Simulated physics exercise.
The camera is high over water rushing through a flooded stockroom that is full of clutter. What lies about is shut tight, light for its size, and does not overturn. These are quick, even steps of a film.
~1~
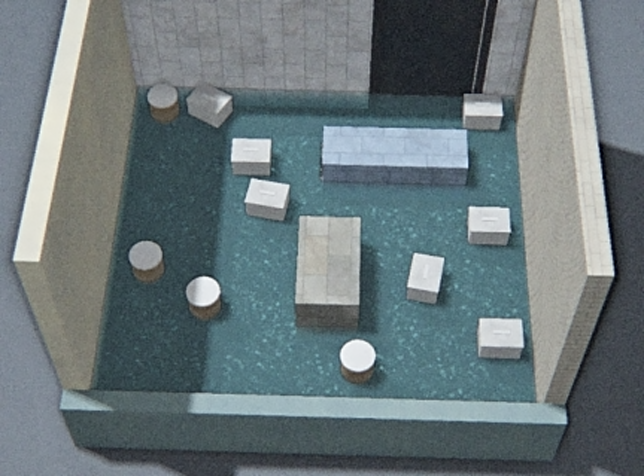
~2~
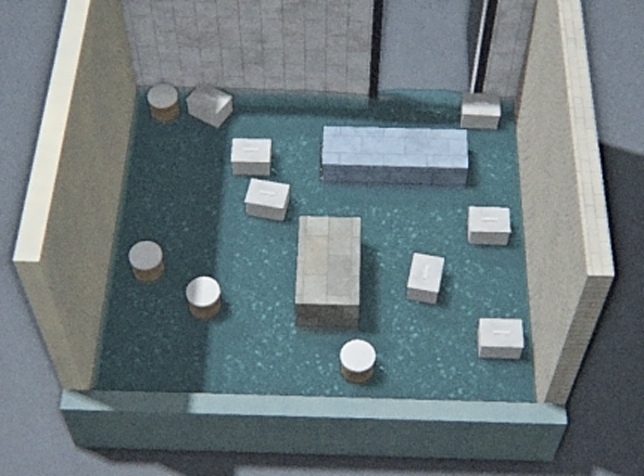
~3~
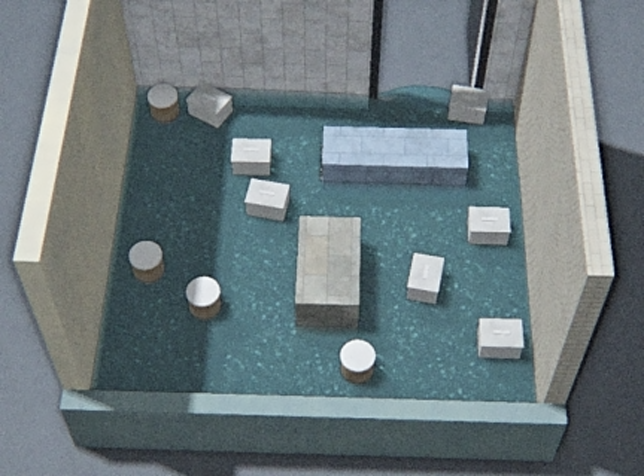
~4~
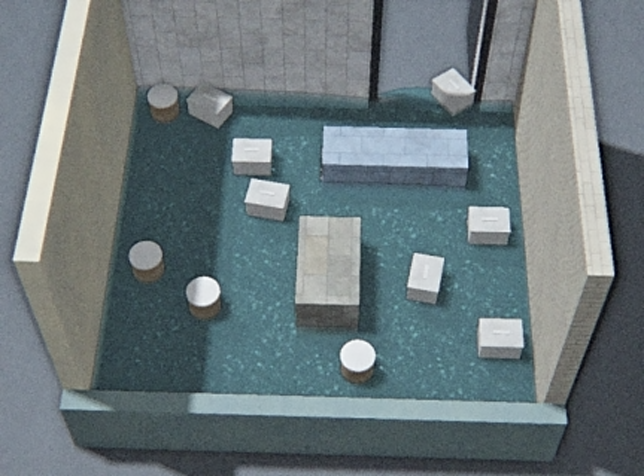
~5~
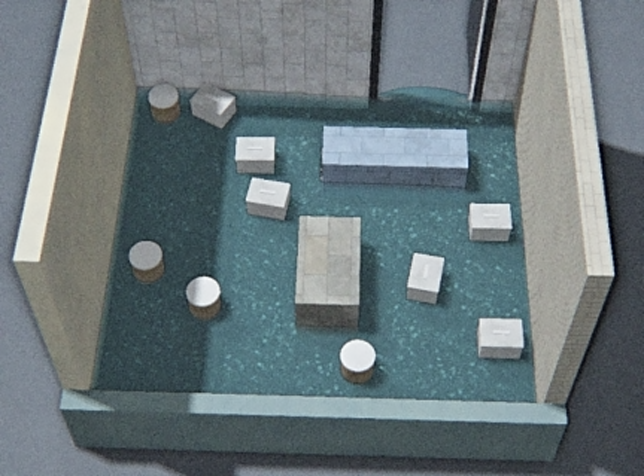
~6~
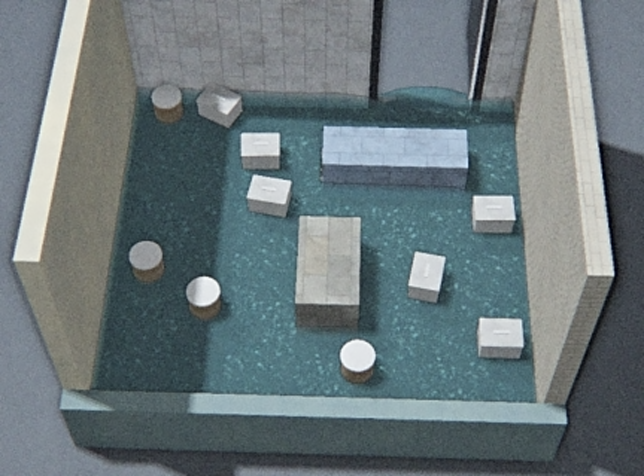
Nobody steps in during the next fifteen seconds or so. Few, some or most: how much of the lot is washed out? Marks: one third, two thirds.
Share: One to two thirds.
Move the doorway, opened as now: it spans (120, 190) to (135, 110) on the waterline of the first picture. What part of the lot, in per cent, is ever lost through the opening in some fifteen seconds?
Some 50 per cent.
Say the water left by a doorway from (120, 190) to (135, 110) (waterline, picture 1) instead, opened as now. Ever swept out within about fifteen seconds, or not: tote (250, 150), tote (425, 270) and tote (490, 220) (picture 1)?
In that order: Yes, kept in, no.
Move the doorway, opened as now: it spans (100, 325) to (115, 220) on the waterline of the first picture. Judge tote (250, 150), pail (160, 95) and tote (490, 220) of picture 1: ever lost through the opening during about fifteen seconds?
In that order: Yes, out, still in.
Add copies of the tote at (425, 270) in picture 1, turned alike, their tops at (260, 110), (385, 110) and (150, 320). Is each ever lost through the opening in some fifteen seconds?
One after the other: Yes, carried outside, still in.
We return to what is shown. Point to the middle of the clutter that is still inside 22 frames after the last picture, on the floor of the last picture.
At about (357, 217).
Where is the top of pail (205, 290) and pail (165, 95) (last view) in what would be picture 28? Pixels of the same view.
Close to (225, 252) and (248, 91).
A moment on, 1 of 11 are out; 10 afloat.
Next, 3 of 11 are out; 8 afloat.
Later, 4 of 11 are out; 7 afloat.
In the end, 6 of 11 are out; 5 afloat.
